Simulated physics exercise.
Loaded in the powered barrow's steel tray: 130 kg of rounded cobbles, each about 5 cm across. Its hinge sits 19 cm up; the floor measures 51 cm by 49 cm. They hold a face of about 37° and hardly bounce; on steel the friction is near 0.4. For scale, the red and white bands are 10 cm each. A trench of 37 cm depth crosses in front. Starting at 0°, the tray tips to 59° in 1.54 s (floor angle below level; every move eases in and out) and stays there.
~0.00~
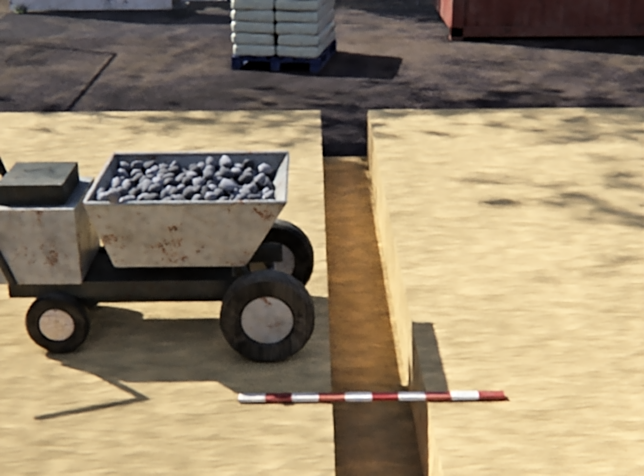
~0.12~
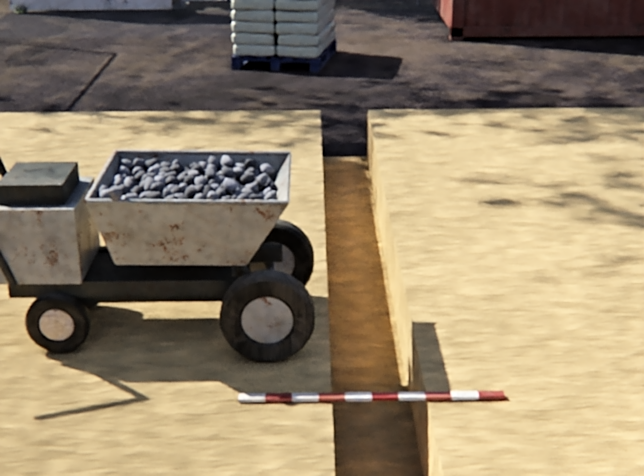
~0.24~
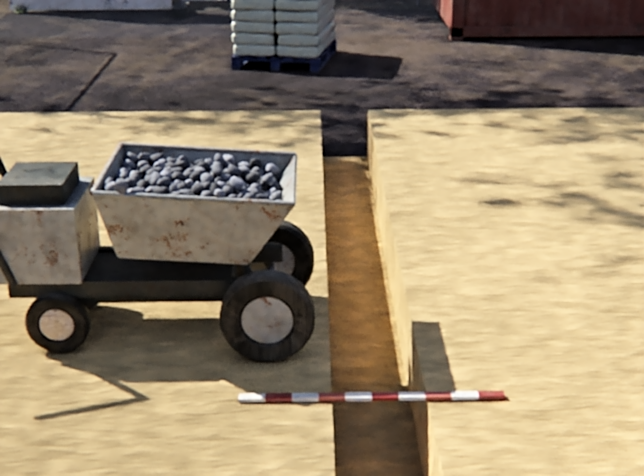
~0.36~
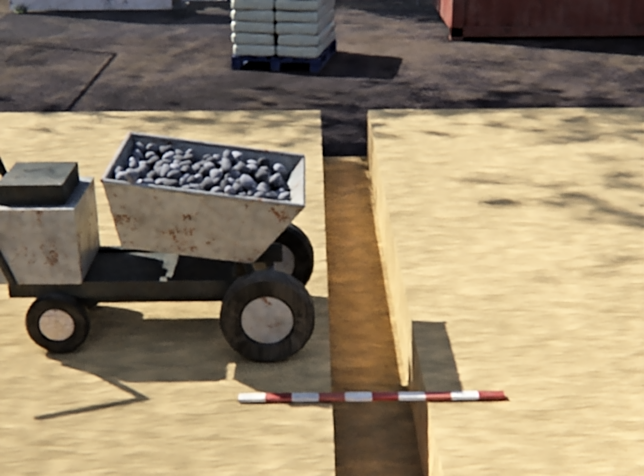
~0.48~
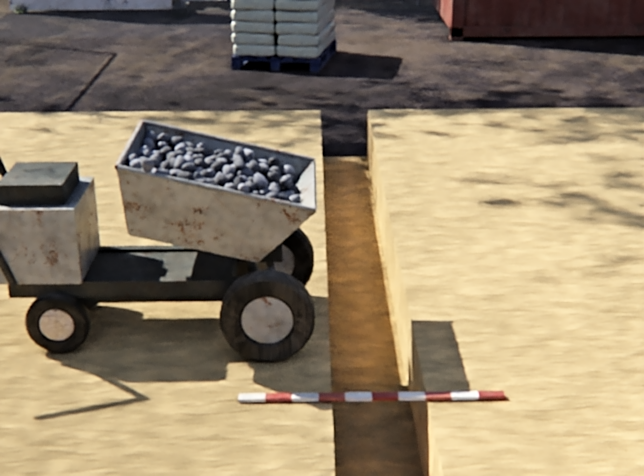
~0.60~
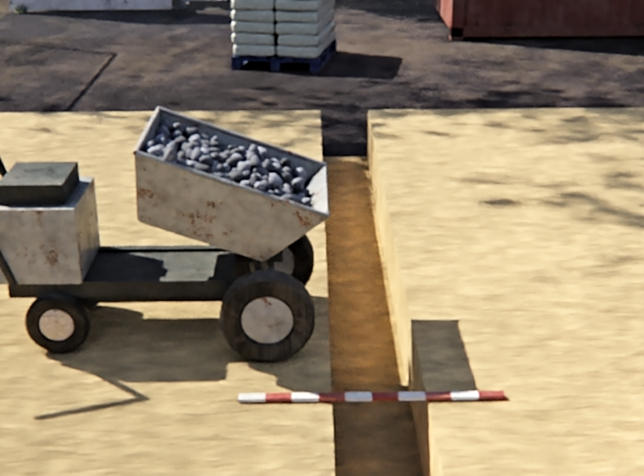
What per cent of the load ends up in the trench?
Some 21 per cent of it.
After 1.2 s the floor is at 50°; 100 % in the tray; the foremost stones are at (366, 222).
After 1.6 s the floor is at 59°; 82 % in the tray, 8 % in the trench, 10 % past the trench; the foremost stones are at (460, 313).
After 2.0 s the floor is at 59°; 66 % in the tray, 11 % in the trench, 23 % past the trench; the foremost stones are at (532, 322).
After 3.9 s the floor is at 59°; 54 % in the tray, 21 % in the trench, 24 % past the trench; the foremost stones are at (562, 316).
